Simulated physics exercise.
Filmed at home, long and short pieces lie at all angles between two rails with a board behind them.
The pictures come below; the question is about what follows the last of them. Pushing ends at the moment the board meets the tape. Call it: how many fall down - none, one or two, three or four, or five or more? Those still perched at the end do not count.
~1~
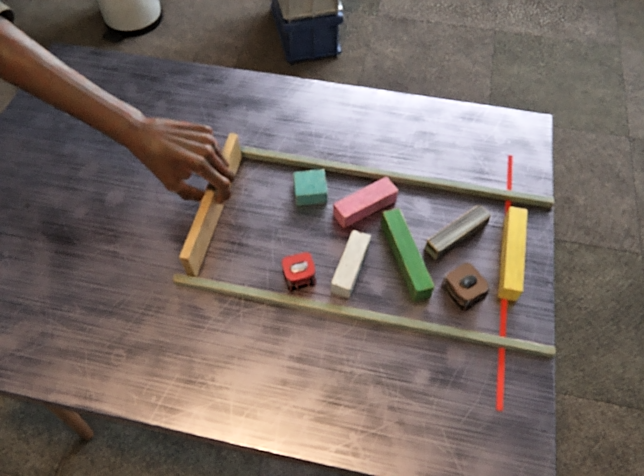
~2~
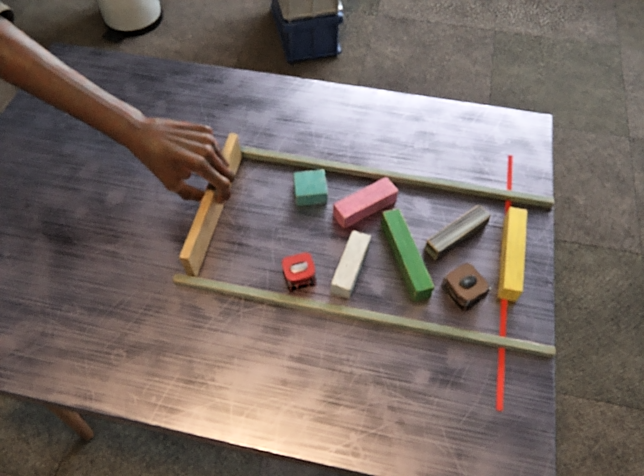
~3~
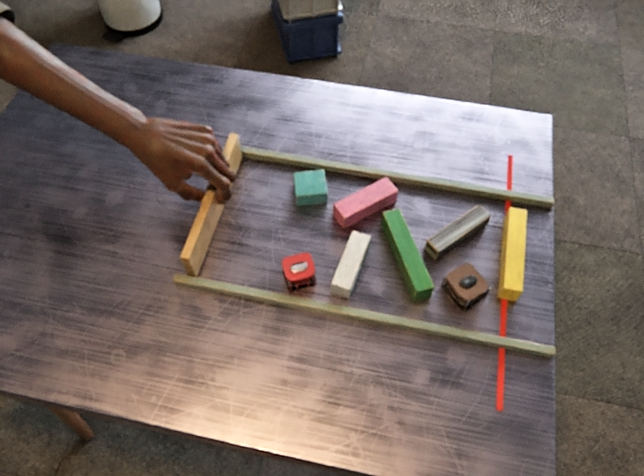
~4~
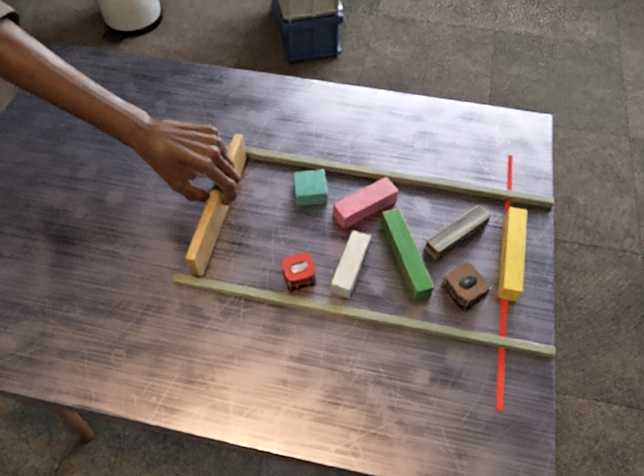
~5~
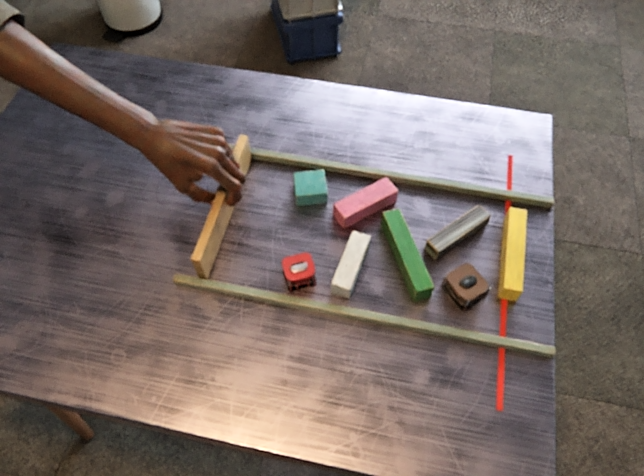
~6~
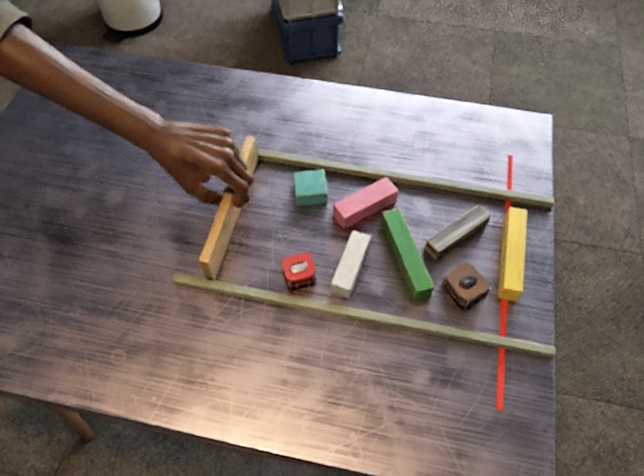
Call: Three or four fall down.
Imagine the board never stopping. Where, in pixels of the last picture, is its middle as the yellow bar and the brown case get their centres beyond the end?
For the yellow bar, about (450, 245); for the brown case, about (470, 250).
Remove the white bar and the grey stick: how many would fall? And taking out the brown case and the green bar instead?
First 3, second 2.
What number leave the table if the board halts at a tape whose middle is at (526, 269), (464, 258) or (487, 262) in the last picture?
Try 1: 5; try 2: 1; try 3: 3.
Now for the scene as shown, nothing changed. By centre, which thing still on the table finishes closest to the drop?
Pink bar.
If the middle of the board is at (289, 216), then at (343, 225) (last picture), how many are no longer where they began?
The counts are 1 and 5.
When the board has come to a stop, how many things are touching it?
Tally at the end: 3.
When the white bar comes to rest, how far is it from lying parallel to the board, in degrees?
Roughly 30°.
A little later, none off yet; yellow bar at rest near (513, 253); brown case at rest near (465, 287); grey stick at rest near (460, 232).
When it is over, the number that fall off is three or four; down, green bar, grey stick, brown case and yellow bar.
